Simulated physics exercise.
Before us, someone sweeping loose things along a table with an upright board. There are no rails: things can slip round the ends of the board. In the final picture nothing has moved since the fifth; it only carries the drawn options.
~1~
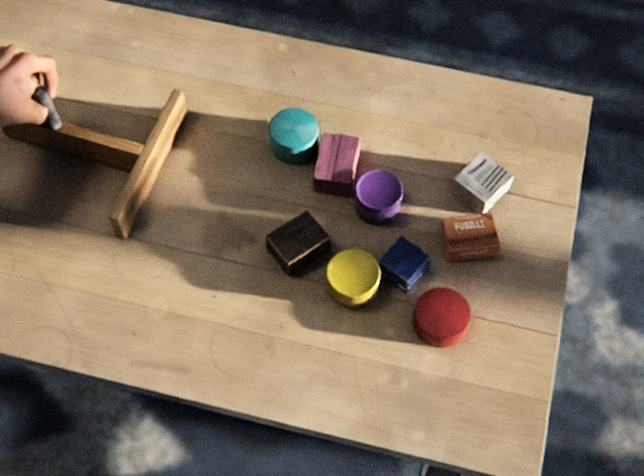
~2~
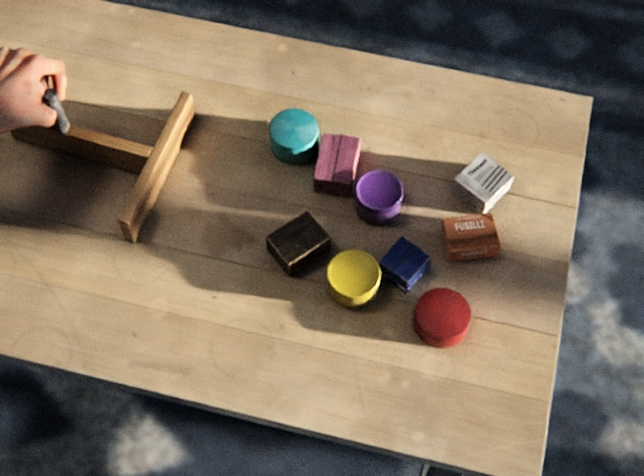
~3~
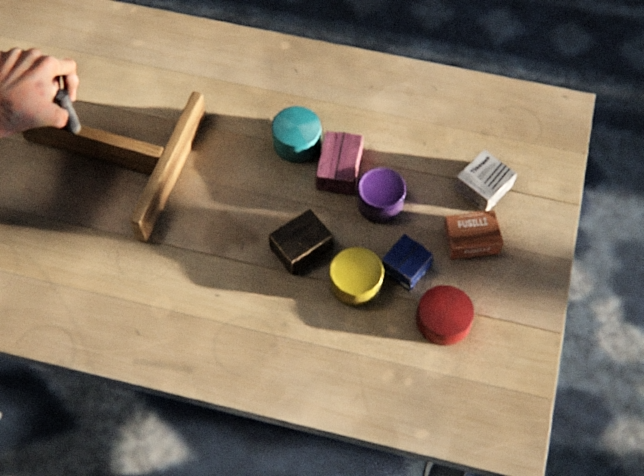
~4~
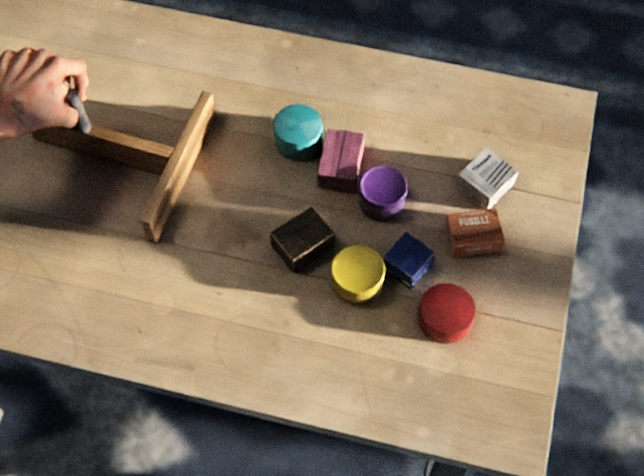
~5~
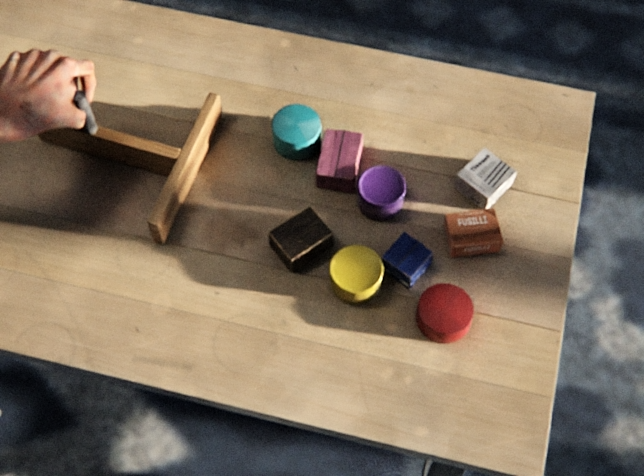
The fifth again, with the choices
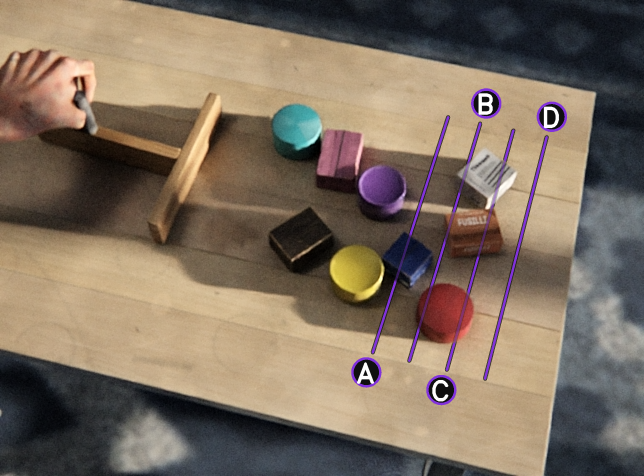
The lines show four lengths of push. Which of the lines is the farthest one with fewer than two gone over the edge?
Up to line C.
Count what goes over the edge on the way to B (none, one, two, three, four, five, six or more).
In all, none.
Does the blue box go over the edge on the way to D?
Yes.
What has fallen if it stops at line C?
It is the orange packet.
On the marked copy, A at (413, 226); B at (447, 234); C at (483, 241); D at (518, 249).
Taking C. A third of the way, board (289, 178); turquoise tin (342, 139); pink box (364, 173).
Two thirds of the way, board (396, 201); orange packet (511, 243); white box (498, 179).
When it is over, board (483, 220); orange packet over the edge; white box (574, 183); one fallen.
As for the rest, A is within the limit but short; B is within the limit but short; D drops four.
